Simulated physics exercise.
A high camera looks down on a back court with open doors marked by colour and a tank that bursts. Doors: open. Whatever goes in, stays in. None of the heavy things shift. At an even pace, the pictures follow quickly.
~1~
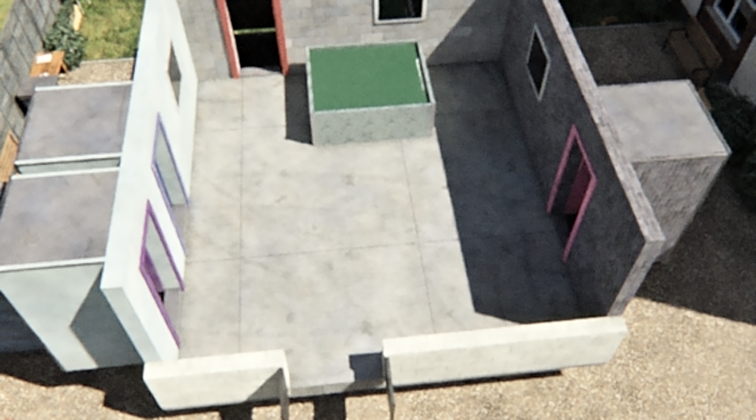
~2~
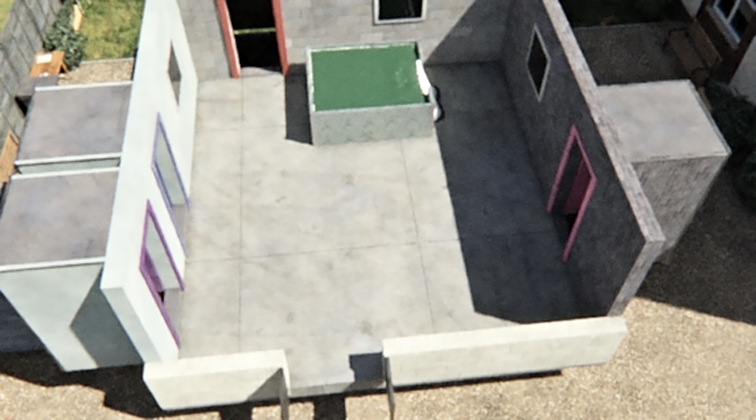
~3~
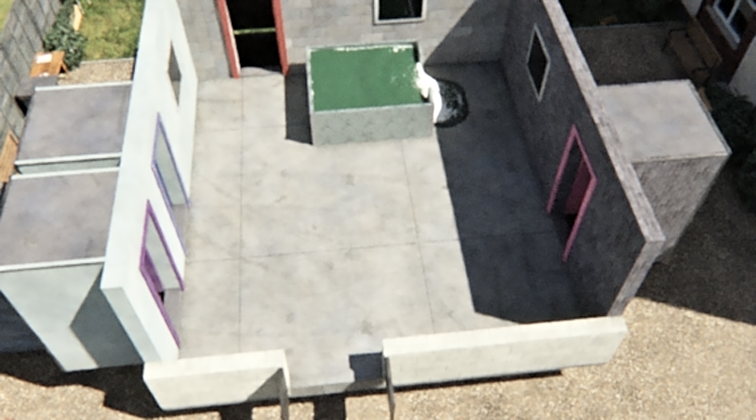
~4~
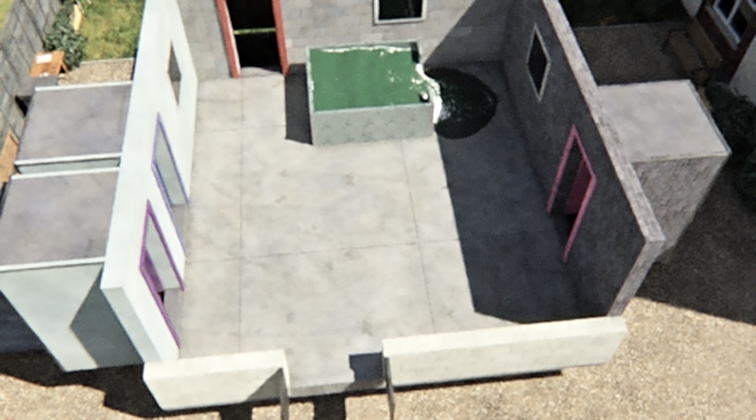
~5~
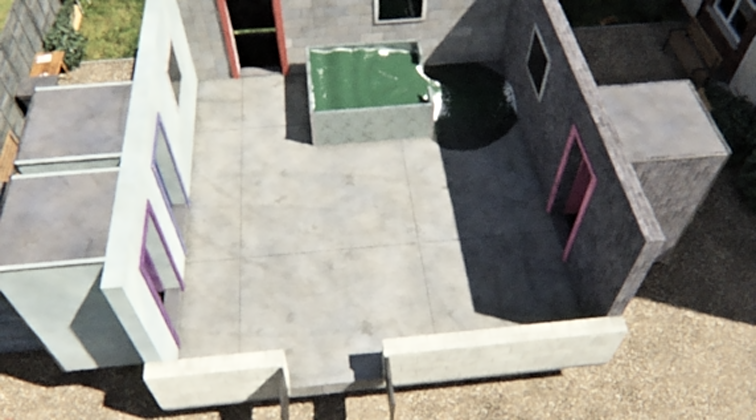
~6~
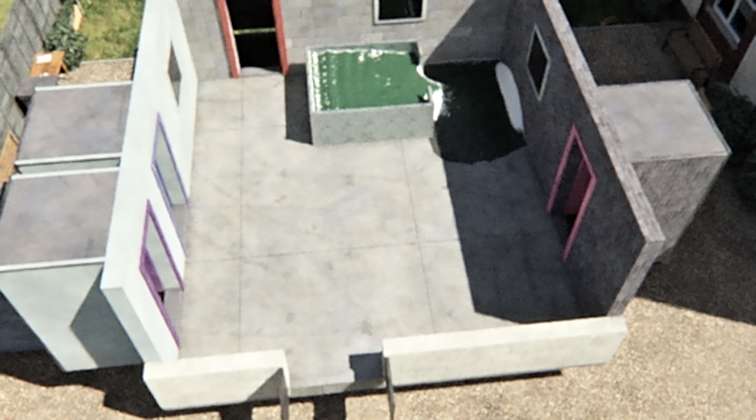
The clip opens on a roofless, grey-floored enclosure seen from above, with a still, open tank of green water near the back wall. Water pours from the tank's right side onto the floor, then spreads in a widening dark pool through the shadow to the right-hand wall, where white foam shows.
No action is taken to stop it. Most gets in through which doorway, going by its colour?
Through the pink door.
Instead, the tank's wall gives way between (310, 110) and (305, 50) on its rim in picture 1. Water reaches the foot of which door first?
My pick is the one in red.
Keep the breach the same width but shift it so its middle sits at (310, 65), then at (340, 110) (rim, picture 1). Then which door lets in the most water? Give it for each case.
First the door marked red, then the pink one.
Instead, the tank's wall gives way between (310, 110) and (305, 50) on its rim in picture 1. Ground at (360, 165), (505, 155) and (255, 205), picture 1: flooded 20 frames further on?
The first spot is left untouched, the second is left untouched and the third is soaked through.
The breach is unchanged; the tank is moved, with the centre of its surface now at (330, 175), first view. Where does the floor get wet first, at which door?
I'd go with the pink-painted one.
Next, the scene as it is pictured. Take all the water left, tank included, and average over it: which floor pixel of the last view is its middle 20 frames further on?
I'd put it at around (424, 136).
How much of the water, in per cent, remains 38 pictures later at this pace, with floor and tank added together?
About 98 %.
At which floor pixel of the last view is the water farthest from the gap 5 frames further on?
Approximate pixel: (540, 213).
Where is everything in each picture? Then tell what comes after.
In the first picture, the open tank at (368, 78) is whole and still.
In the second picture, water pours out at (423, 91) and has run to (437, 120).
In the third picture, water pours out at (422, 93) and has run to (463, 115).
In the fourth picture, the front is at (490, 92), out from the gap at (422, 93).
In the fifth picture, the front is at (516, 116), out from the gap at (422, 93).
In the sixth picture, water pours out at (422, 93) and has run to (524, 140).
A moment on, water covers 10 % of the floor; purple door not reached, blue door not reached, pink door not reached, red door not reached.
Next, water covers 20 % of the floor; purple door not reached, blue door not reached, pink door wet at the sill, nothing in, red door not reached.
Then, water covers 40 % of the floor; purple door not reached, blue door not reached, pink door a trickle in, red door wet at the sill, nothing in.
Later, water covers 60 % of the floor; purple door wet at the sill, nothing in, blue door not reached, pink door some in, red door wet at the sill, nothing in.
In the end, water covers 85 % of the floor; purple door wet at the sill, nothing in, blue door wet at the sill, nothing in, pink door some in, red door wet at the sill, nothing in; the pink door has let in the most.
